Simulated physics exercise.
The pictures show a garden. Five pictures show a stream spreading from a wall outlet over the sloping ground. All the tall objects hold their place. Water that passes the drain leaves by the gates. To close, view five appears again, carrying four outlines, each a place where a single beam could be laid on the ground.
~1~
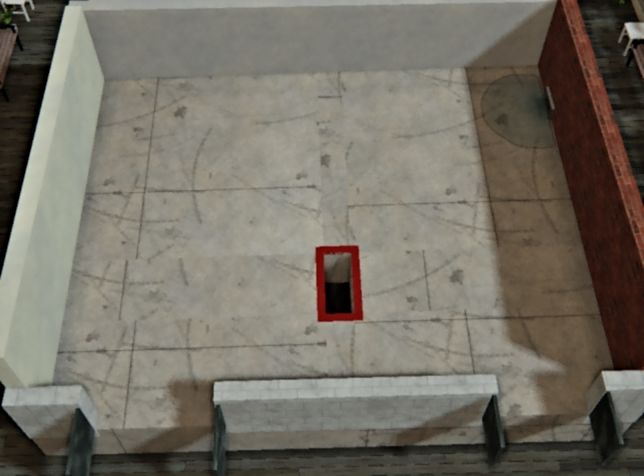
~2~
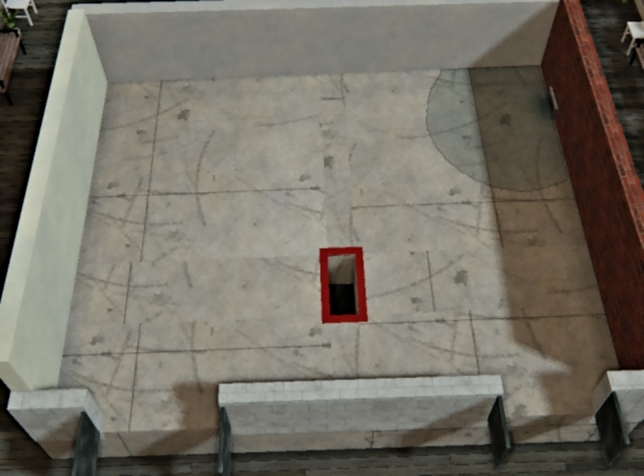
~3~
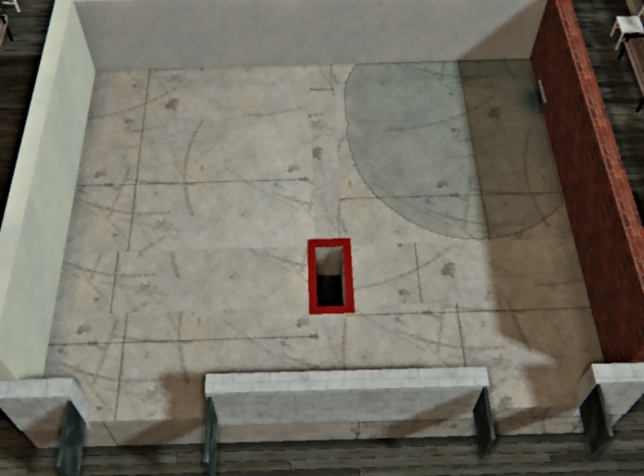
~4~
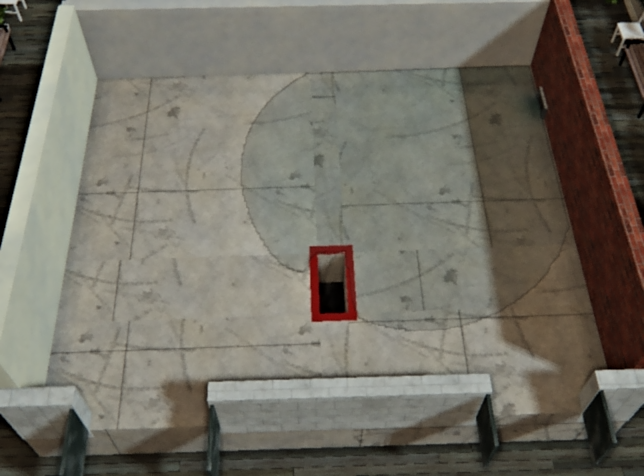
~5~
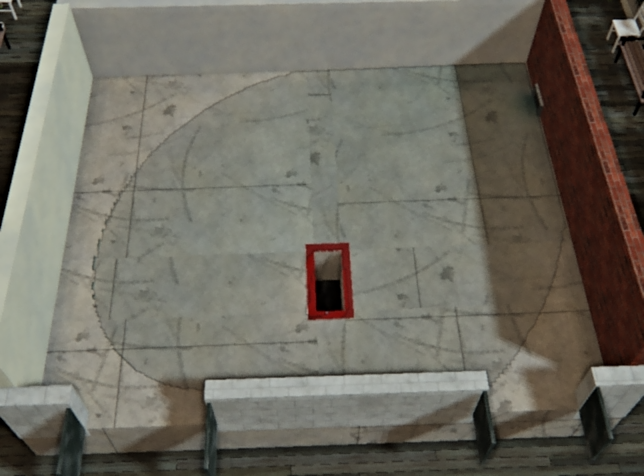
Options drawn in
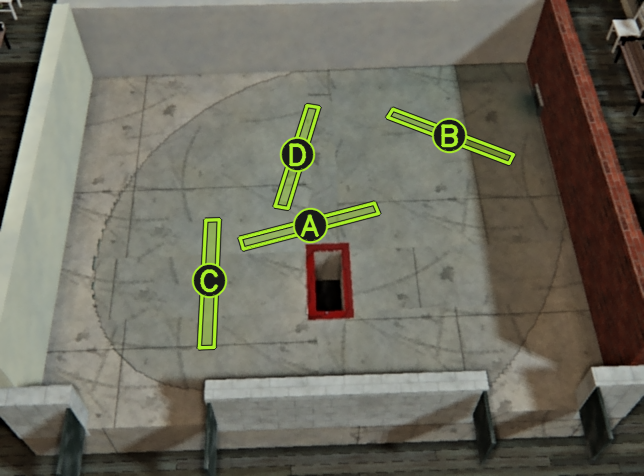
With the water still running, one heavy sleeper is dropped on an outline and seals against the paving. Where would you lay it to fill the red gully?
D is best.
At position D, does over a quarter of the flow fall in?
Yes.
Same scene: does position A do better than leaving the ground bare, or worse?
Position A is worse.
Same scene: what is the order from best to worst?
Best to worst: D, C, A, B.
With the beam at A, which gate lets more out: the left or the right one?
The left one.
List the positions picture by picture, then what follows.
In the first frame, outfall at (550, 104); red gully at (339, 283); open gate at (160, 410); open gate at (534, 398); 3 % of the ground under water, visible out to (493, 121); red gully still dry.
In the second frame, 10 % of the ground under water, visible out to (454, 161); red gully still dry.
In the third frame, 23 % of the ground under water, visible out to (355, 156); red gully still dry.
In the fourth frame, 43 % of the ground under water, visible out to (269, 239); red gully taking water.
In the fifth frame, 72 % of the ground under water, visible out to (106, 315); red gully taking water.
In lime, A from (241, 243) to (376, 208); B from (390, 113) to (511, 159); C from (206, 347) to (212, 219); D from (281, 207) to (312, 106).
Choosing A, about 14 % of the stream goes into the red gully, about 86 % out by the gates.
Choosing B, about 3 % of the stream goes into the red gully, about 97 % out by the gates.
Choosing C, about 23 % of the stream goes into the red gully, about 77 % out by the gates.
Choosing D, about 34 % of the stream goes into the red gully, about 65 % out by the gates.
